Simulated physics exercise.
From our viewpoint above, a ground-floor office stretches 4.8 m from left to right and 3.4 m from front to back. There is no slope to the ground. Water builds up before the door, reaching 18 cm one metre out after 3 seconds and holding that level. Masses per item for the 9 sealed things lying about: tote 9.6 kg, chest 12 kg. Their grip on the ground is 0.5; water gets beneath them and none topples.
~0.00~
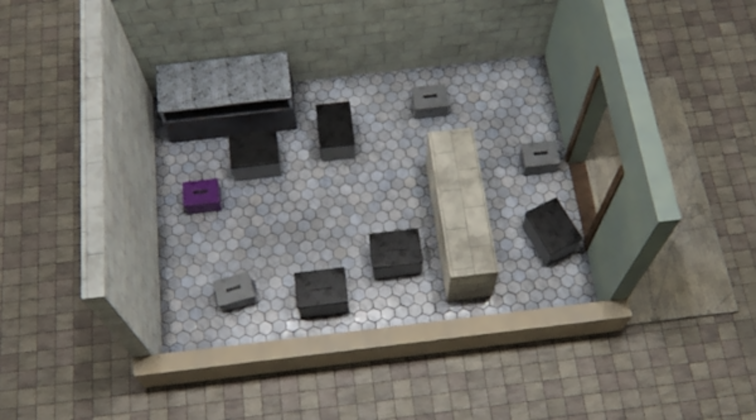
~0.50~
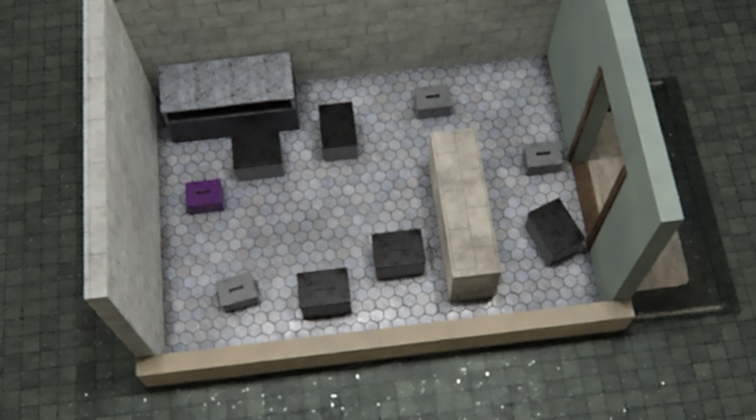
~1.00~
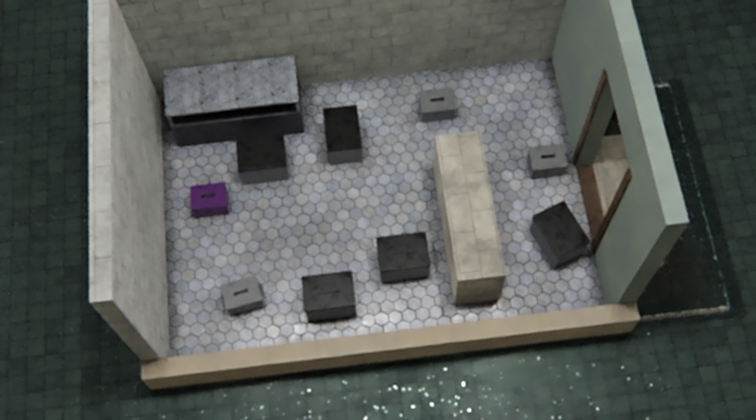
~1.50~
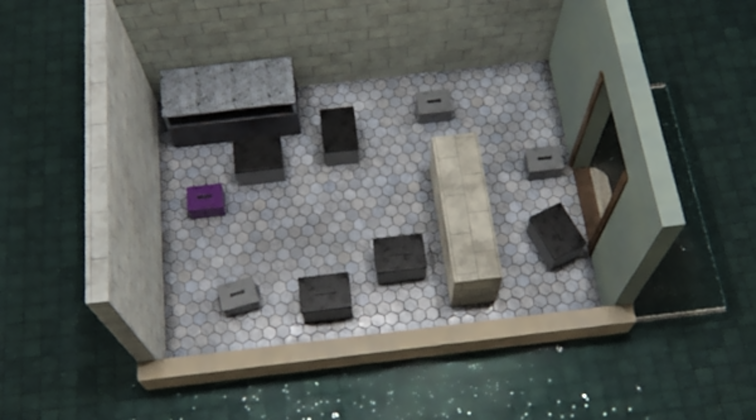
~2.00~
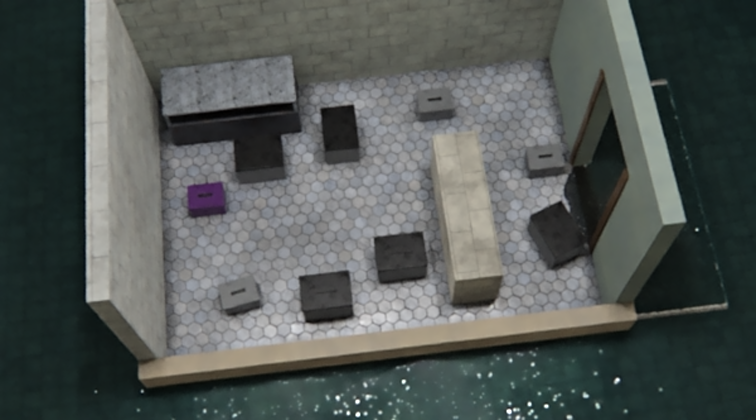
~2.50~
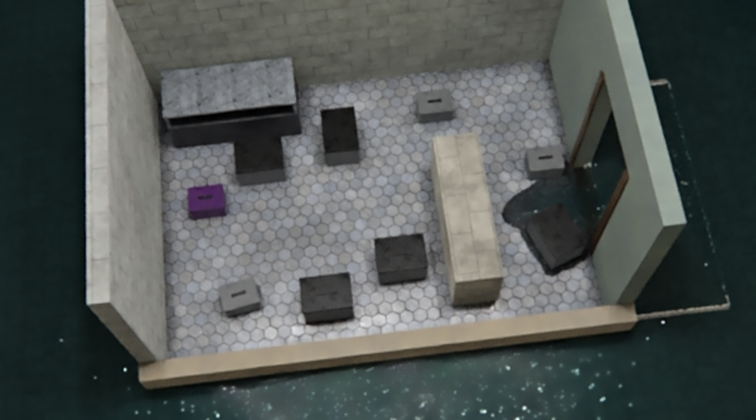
Ground-floor office seen from above, dark water spreading over the paving outside, then creeping through the right-hand doorway onto the tiled floor.
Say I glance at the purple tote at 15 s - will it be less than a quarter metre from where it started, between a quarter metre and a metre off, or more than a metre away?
Result: Little change.
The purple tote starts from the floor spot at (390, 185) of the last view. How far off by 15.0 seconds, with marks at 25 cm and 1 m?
Short answer, it keeps close to its start.
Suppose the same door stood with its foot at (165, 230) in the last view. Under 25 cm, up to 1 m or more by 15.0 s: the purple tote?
Well, the purple tote ends up distant in that setup.
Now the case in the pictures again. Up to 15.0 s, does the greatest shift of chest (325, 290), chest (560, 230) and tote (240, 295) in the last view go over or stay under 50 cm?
Well, in sequence it's lower, greater, lower.
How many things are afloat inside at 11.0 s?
Then: 4.
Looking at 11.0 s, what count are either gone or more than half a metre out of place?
It comes to 3.
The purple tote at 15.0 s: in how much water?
Roughly 7 cm at that moment.
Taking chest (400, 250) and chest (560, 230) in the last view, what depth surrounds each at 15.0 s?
First roughly 9 cm, second roughly 14 cm.
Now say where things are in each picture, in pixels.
The purple tote at (201, 192), on the bottom; water covers 0.0 m2; 0 of 9 have shifted, in the first frame.
The purple tote at (203, 192), on the bottom; 0.0 m2 under water; 0 of 9 have shifted, in the second frame.
The purple tote at (208, 196) rests on the ground; 0.0 m2 under water; 0 of 9 have shifted, in the third frame.
The purple tote at (205, 197), on the bottom; 0.0 m2 under water; 0 of 9 have shifted, in the fourth frame.
The purple tote at (205, 195), on the bottom; 0.1 m2 under water; 0 of 9 have shifted, in the fifth frame.
The purple tote at (206, 198), on the bottom; 0.5 m2 under water; 0 of 9 have shifted, in the sixth frame.
After 3.5 s the purple tote is near (206, 198), 0.0 m from its start, aground; 0 afloat.
After 6.8 s the purple tote is near (206, 198), 0.0 m from its start, aground; 2 afloat.
After 11.0 s the purple tote is near (206, 198), 0.0 m from its start, aground; 4 afloat.
After 15.0 s the purple tote is near (205, 197), 0.0 m from its start, aground; 7 afloat.
